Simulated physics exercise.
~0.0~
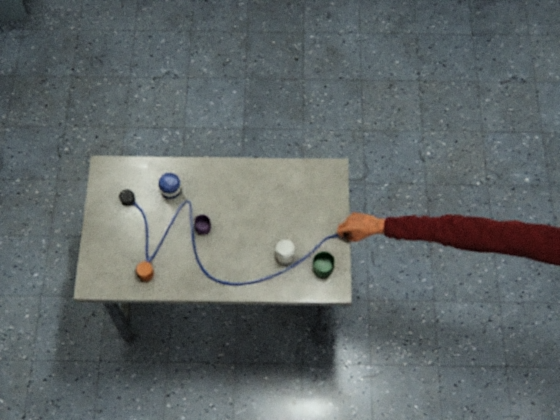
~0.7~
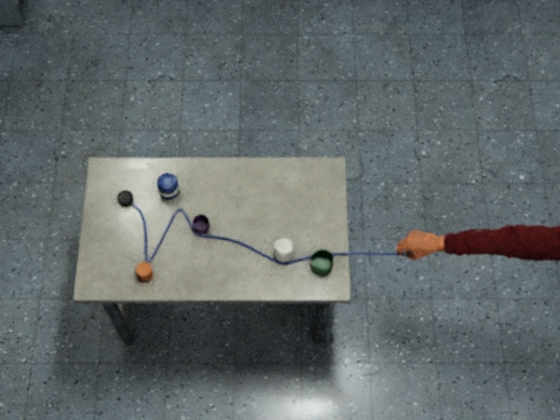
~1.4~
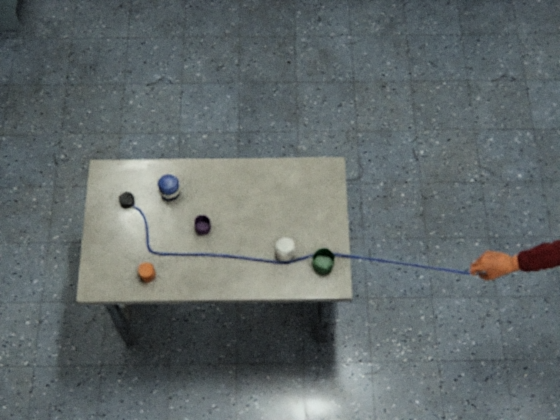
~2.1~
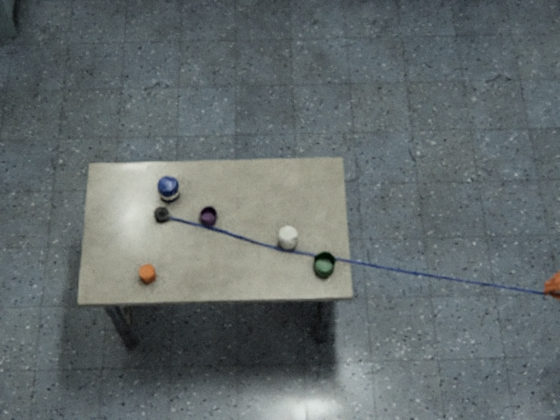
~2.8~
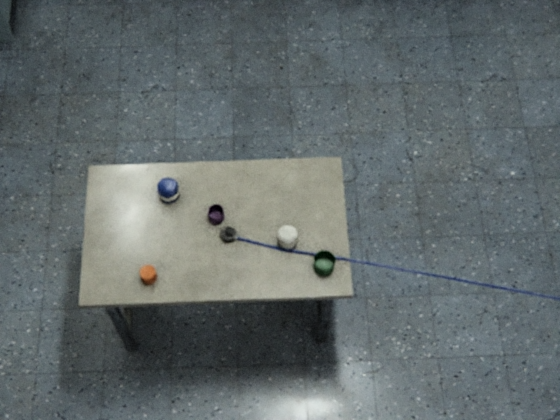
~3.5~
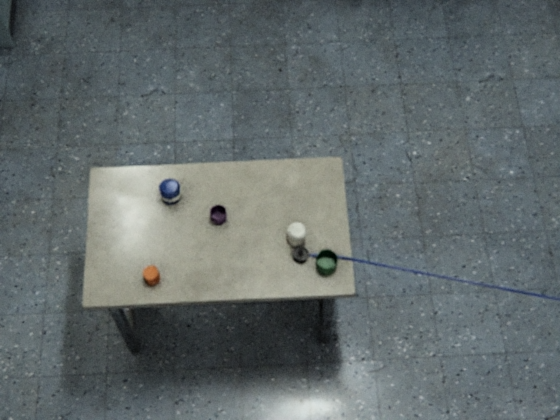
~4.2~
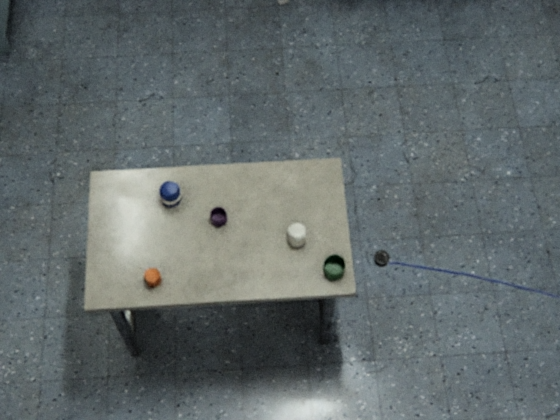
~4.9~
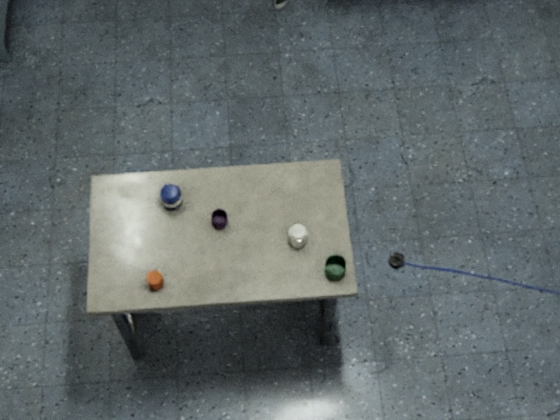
Hand pulling a blue cord rightward past cups and jars on a table, dragging a small black base off the edge.
